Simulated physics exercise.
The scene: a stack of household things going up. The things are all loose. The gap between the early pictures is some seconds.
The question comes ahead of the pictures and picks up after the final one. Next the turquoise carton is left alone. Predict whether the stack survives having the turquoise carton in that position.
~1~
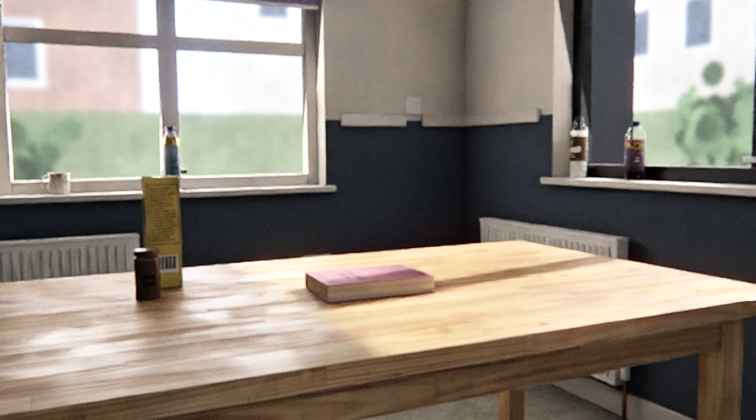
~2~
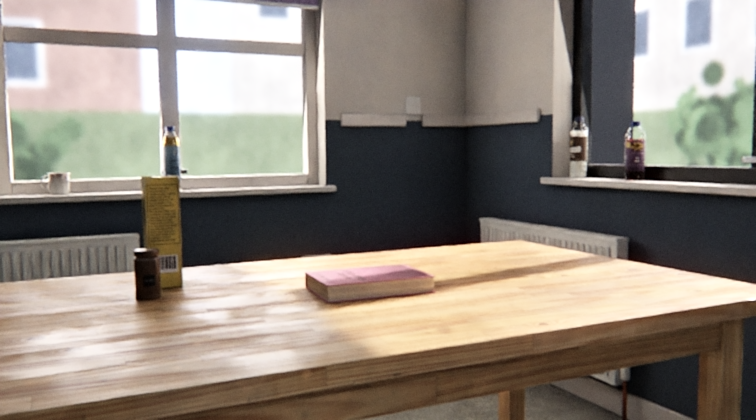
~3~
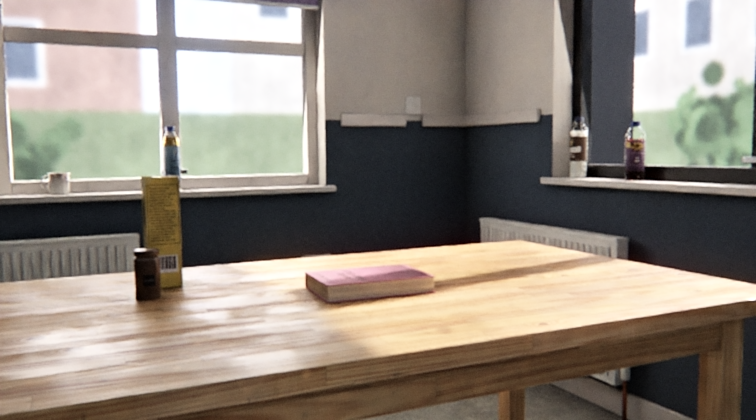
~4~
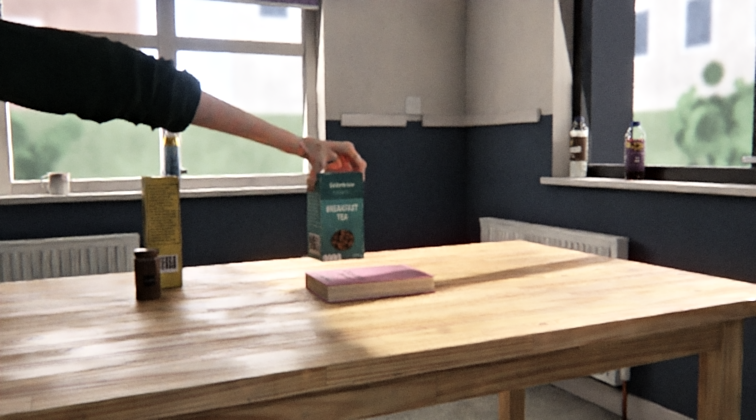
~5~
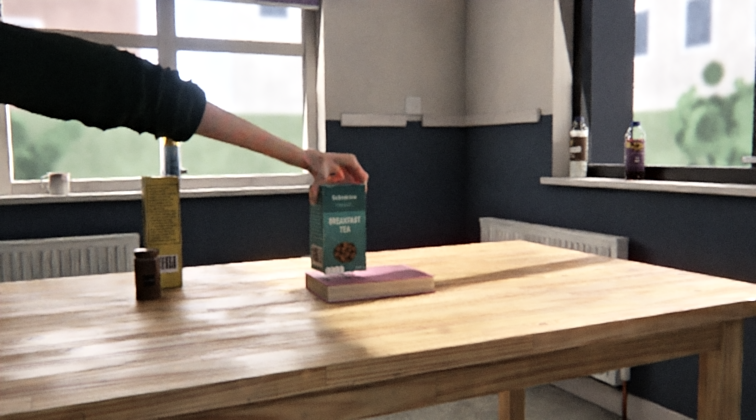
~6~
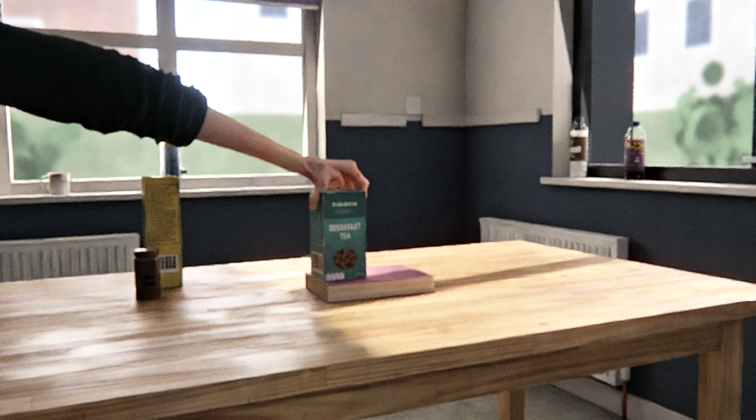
My guess is a success.
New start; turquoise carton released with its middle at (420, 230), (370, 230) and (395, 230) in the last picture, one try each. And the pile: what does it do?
Lab note - case 1: Collapse; case 2: No collapse; case 3: No collapse.
Then, 0.30 s later than the last frame, all is still.
Then, 0.70 s later than the last frame, turquoise carton resting near (338, 234).
When it is over, all 4 as before. End places, in pixels of the last picture, turquoise carton near (338, 234). The pile holds.
